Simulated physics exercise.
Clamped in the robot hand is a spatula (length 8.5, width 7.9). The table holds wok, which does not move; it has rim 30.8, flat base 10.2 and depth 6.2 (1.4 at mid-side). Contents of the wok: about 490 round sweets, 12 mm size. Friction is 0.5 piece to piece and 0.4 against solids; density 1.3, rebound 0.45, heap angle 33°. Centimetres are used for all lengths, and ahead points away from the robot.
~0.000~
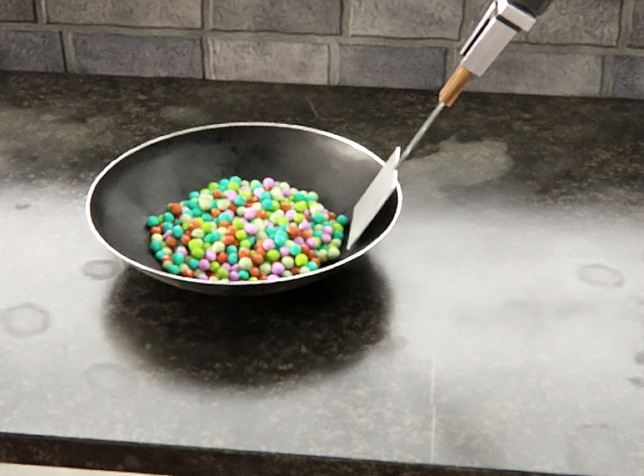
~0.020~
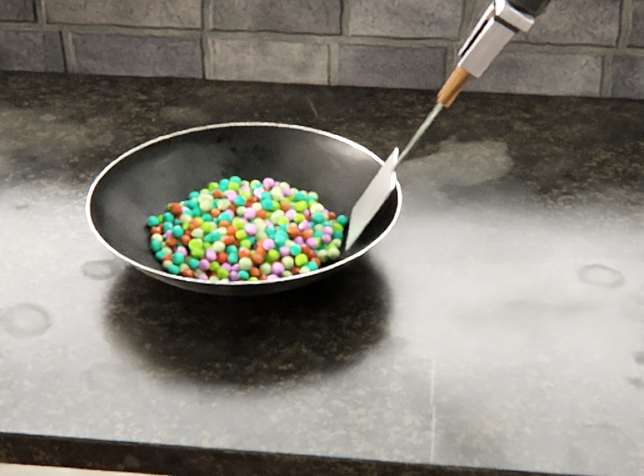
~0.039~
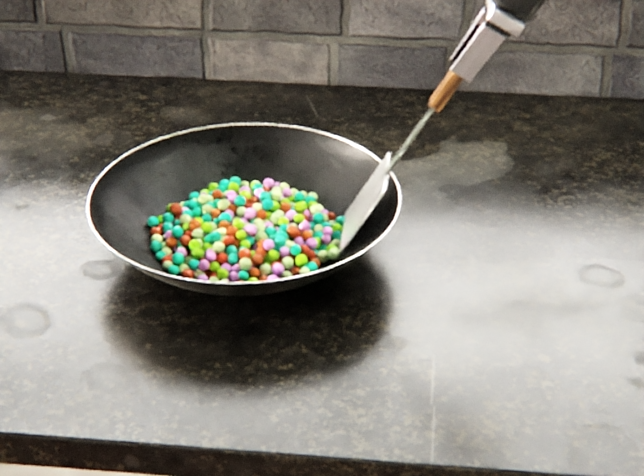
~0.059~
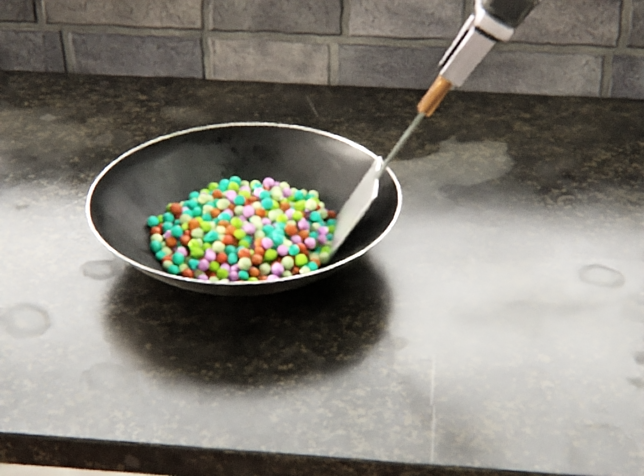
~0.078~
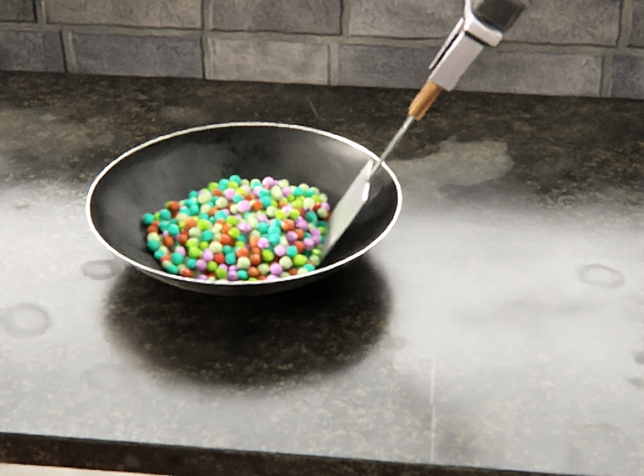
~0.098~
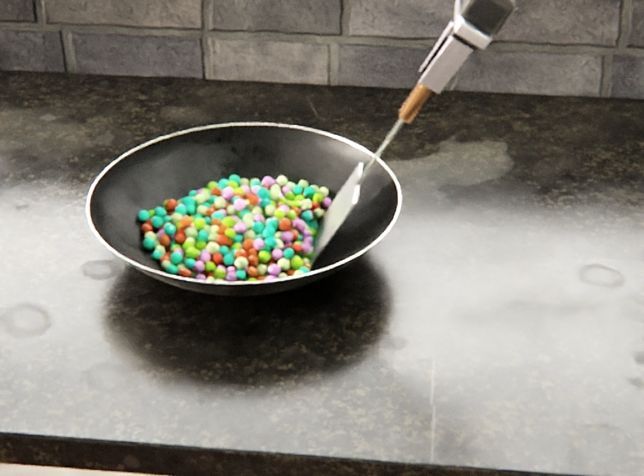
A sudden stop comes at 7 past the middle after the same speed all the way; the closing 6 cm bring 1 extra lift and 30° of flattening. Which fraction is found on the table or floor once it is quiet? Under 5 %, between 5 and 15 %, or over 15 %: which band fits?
The band that fits is under 5 %.
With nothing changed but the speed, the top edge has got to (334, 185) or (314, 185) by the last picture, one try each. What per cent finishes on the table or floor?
About 0 and 0 per cent.
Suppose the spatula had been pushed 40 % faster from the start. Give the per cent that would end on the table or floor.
In that case, around 0 per cent would end on the table or floor.
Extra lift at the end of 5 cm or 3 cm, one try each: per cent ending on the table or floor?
Some 0 and 0 per cent.
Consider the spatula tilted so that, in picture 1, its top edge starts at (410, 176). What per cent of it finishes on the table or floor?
Roughly 0 percent ends on the table or floor.
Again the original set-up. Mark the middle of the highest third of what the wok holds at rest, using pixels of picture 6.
Near (158, 205).
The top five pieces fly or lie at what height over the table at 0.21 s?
About 4 centimetres.
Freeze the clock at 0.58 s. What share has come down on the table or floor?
Close to 0 per cent of the load.
After 0.21 s, sloping 60°, highest piece 4 above the table; 488 in the wok.
After 0.32 s, sloping 48°, highest piece 6 above the table; 488 in the wok.
After 0.58 s, sloping 30°, highest piece 6 above the table; 488 in the wok.
After 1.63 s, sloping 30°, highest piece 6 above the table; 488 in the wok.
In the end, 488 in the wok. That is 0 % on the table or floor.
